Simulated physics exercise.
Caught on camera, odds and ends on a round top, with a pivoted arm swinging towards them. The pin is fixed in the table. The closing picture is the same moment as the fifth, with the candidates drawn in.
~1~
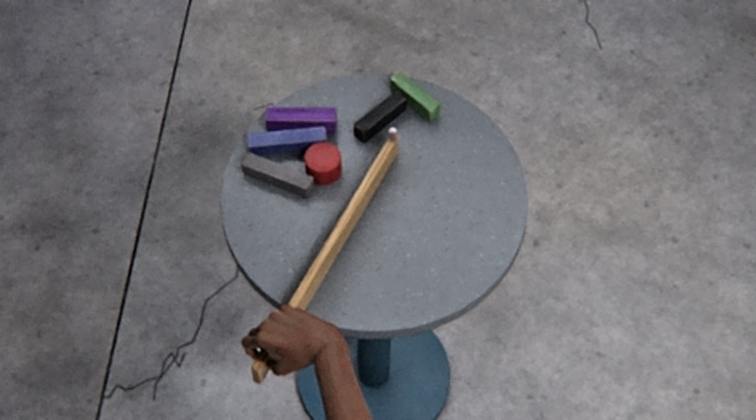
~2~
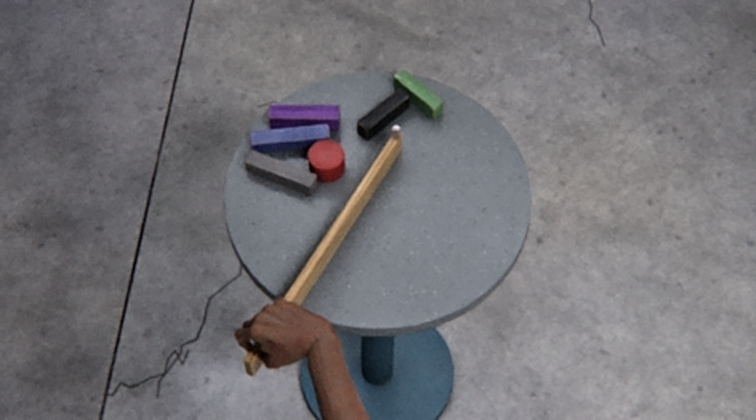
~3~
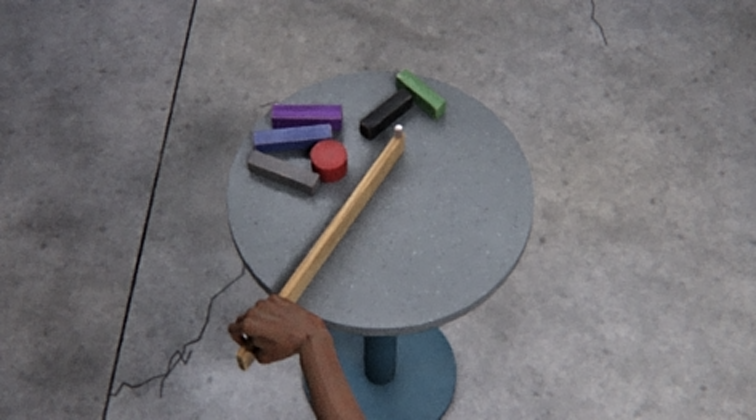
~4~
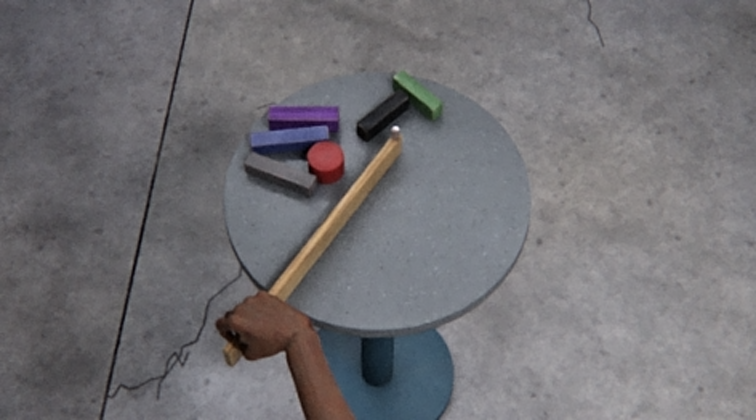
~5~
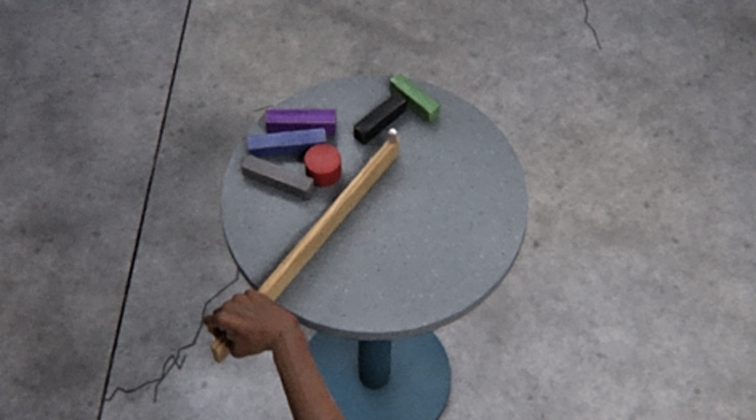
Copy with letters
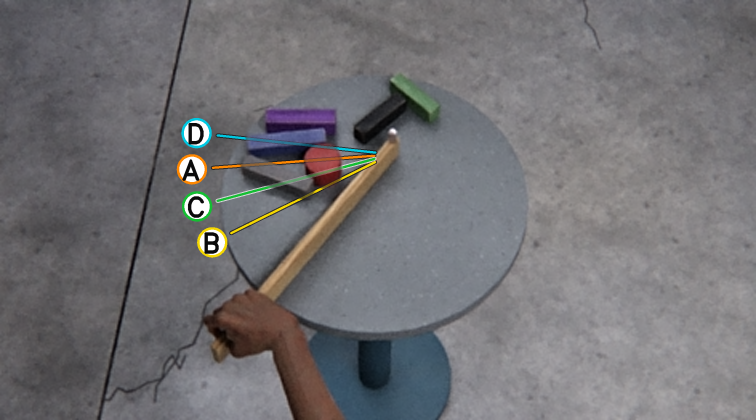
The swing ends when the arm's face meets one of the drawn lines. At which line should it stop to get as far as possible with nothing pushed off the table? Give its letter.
As far as mark D.
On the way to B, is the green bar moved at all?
No.
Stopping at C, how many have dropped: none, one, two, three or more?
The count is none.
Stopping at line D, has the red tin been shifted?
Yes.
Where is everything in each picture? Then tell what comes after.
In the first picture, arm (350, 210); purple stick (302, 120); red tin (323, 164).
In the second picture, arm (350, 205); grey bar (281, 173).
In the third picture, arm (350, 204); blue bar (293, 139).
In the fourth picture, arm (343, 204); purple stick (304, 119).
In the fifth picture, arm (337, 205); grey bar (278, 177); black stick (380, 118); blue bar (287, 143).
On the copy, A at (294, 162); B at (305, 197); C at (297, 180); D at (296, 144).
On D. First, arm (311, 181); grey bar (276, 175); green bar (415, 99).
Then, arm (299, 152); purple stick (297, 112); grey bar (263, 160).
Finally, arm (300, 130); purple stick (298, 94); grey bar (265, 129); nothing has fallen.
By contrast, A is safe but short; B is safe but short; C is safe but short.
